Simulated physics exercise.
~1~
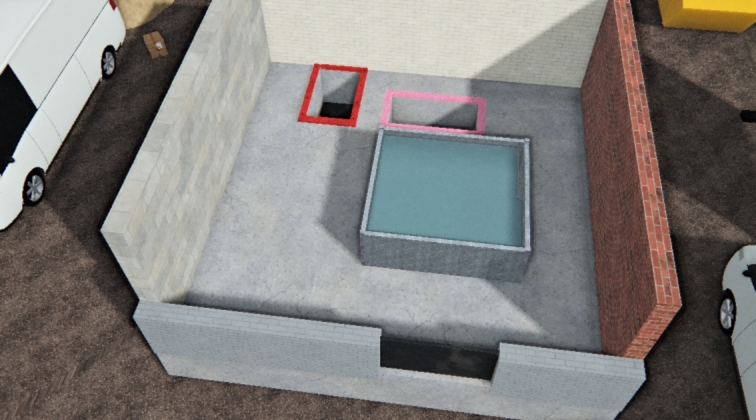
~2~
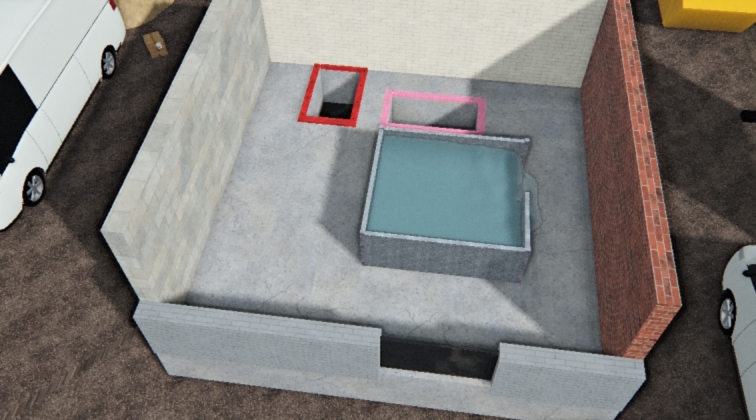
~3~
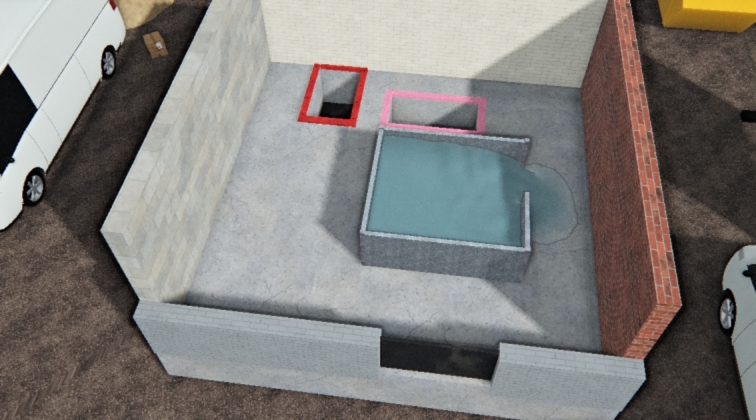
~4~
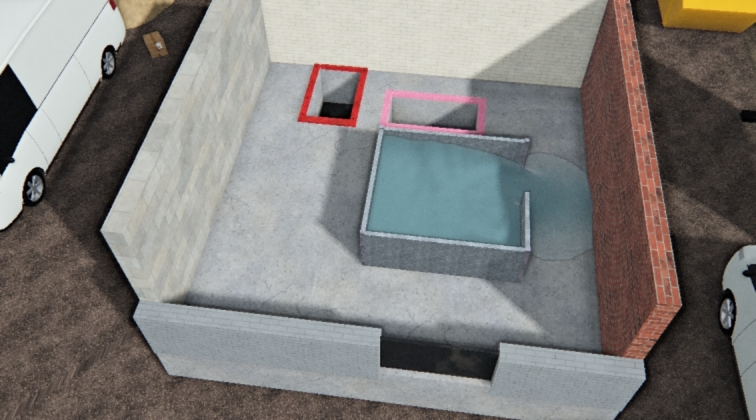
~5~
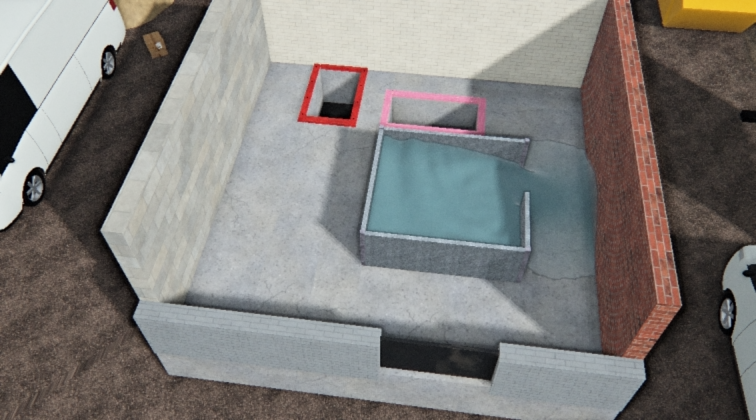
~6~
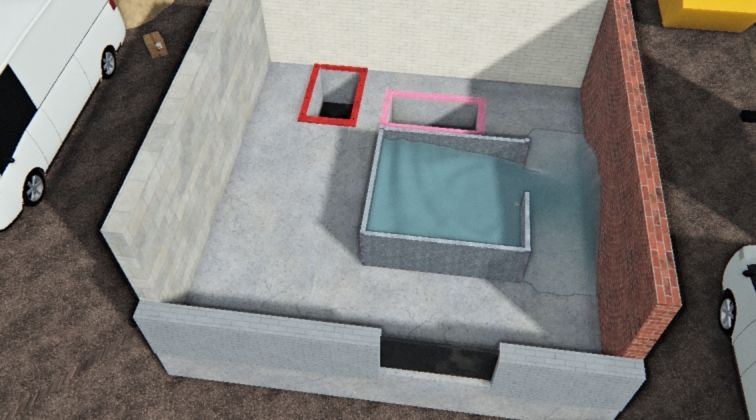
On a walled concrete slab with red-edged and pink-edged openings, a raised tank of water opens at its right side, and water pours through the gap, spreads to the brick wall and fans out along it.
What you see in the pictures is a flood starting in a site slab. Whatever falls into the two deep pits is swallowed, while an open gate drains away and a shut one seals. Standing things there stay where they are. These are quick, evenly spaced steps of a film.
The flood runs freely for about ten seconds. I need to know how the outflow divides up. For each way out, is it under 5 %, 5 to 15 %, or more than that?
In the end the gate soaks up scarcely any - beneath five per cent, the pink pit soaks up a great deal - past fifteen per cent, the red pit soaks up a medium amount - five to fifteen per cent.
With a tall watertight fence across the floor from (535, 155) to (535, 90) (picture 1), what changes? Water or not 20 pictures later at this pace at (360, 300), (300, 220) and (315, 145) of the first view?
Running through them in order, the first comes out taken by the flood, the second free from flooding and the last free from flooding.
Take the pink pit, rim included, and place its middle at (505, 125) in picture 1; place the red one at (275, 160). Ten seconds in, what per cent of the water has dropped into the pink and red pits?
Measured shares in per cent - pink 30, red 6.
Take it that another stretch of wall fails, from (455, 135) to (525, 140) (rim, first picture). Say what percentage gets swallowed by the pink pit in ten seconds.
Pink 45 %.
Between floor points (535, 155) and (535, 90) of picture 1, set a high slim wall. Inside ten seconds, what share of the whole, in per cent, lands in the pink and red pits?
I'd say the pink pit takes roughly 20 %, the red pit roughly 6 %.
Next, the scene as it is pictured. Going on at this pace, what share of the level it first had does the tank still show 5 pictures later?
Some 70 per cent.
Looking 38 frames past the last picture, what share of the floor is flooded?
70 %, roughly.
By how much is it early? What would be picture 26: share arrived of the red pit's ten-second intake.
My figure is 20 in a hundred.
A moment on, water covers 20 % of the floor; the gate 0 %, the pink pit 0 %, the red pit 0 %.
Next, water covers 30 % of the floor; the gate 0 %, the pink pit 0 %, the red pit 0 %.
Then, water covers 50 % of the floor; the gate 0 %, the pink pit 5 %, the red pit 2 %.
Later, water covers 70 % of the floor; the gate 0 %, the pink pit 16 %, the red pit 7 %.
In the end, water covers 100 % of the floor; the gate 0 %, the pink pit 26 %, the red pit 10 %.
